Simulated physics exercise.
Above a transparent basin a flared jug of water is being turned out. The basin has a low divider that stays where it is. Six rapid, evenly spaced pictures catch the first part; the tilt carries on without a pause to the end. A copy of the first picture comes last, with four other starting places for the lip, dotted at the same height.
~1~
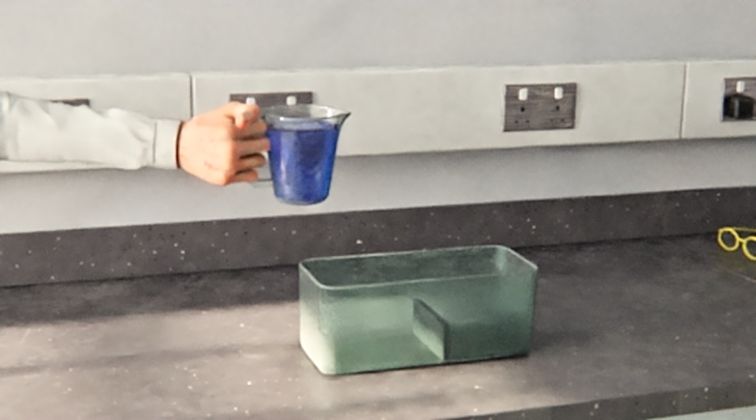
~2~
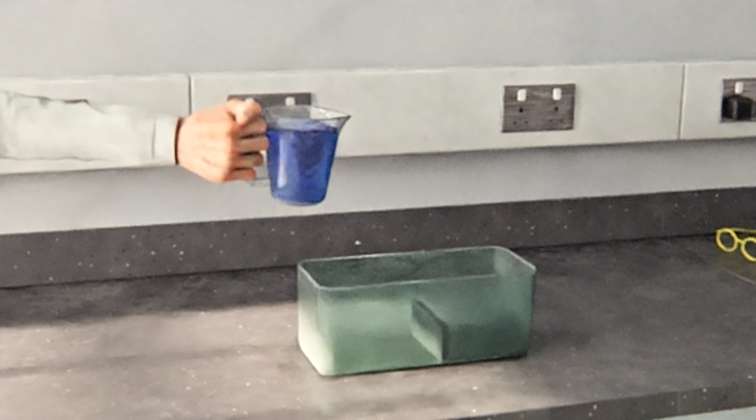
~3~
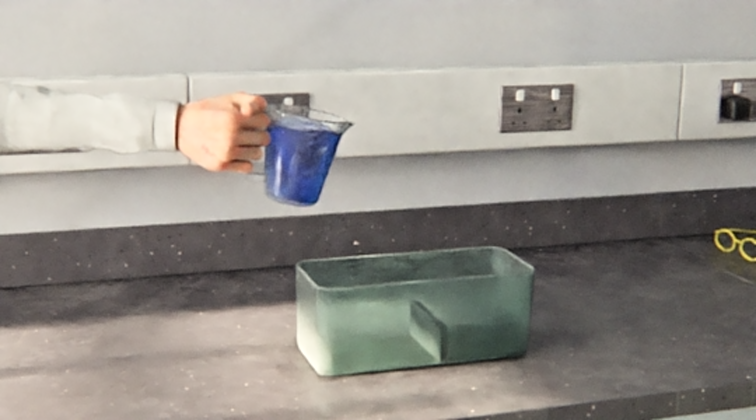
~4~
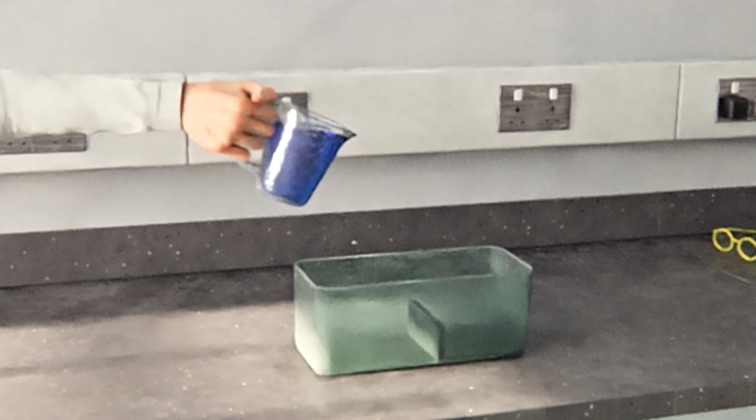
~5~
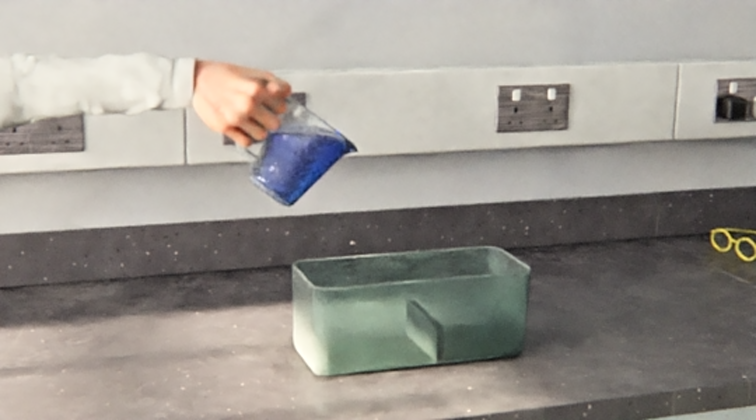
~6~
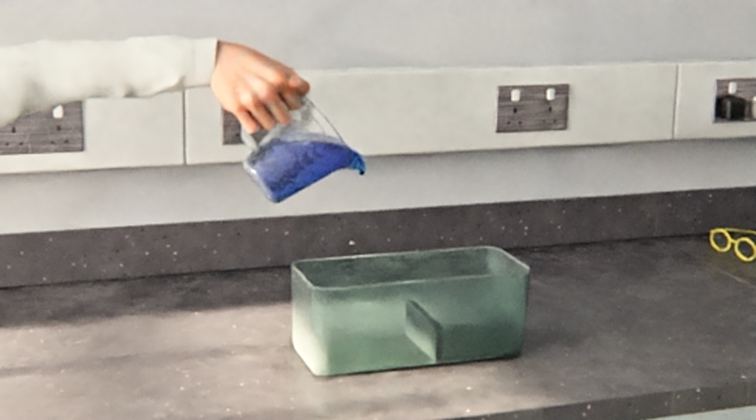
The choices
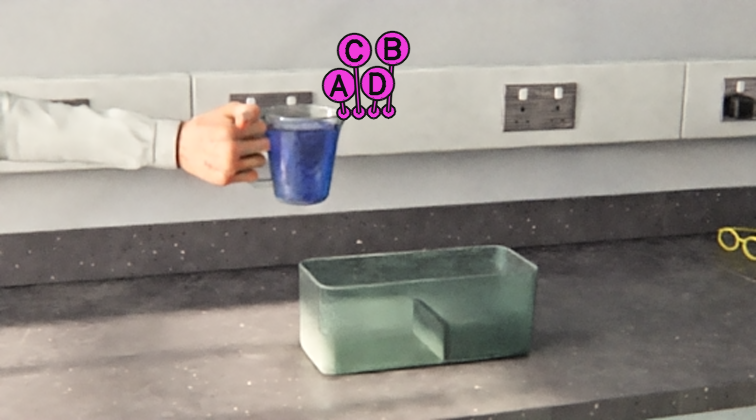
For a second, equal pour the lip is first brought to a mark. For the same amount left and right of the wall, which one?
It is B.
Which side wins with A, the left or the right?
The left side.
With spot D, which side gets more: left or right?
The left one.
In magenta, A at (343, 112); B at (388, 111); C at (358, 112); D at (373, 111).
With A, about 89 % ends left of the wall and 5 % right of it; 5 % is lost outside.
With B, about 53 % ends left of the wall and 43 % right of it; 4 % is lost outside.
With C, about 89 % ends left of the wall and 5 % right of it; 6 % is lost outside.
With D, about 84 % ends left of the wall and 12 % right of it; 5 % is lost outside.
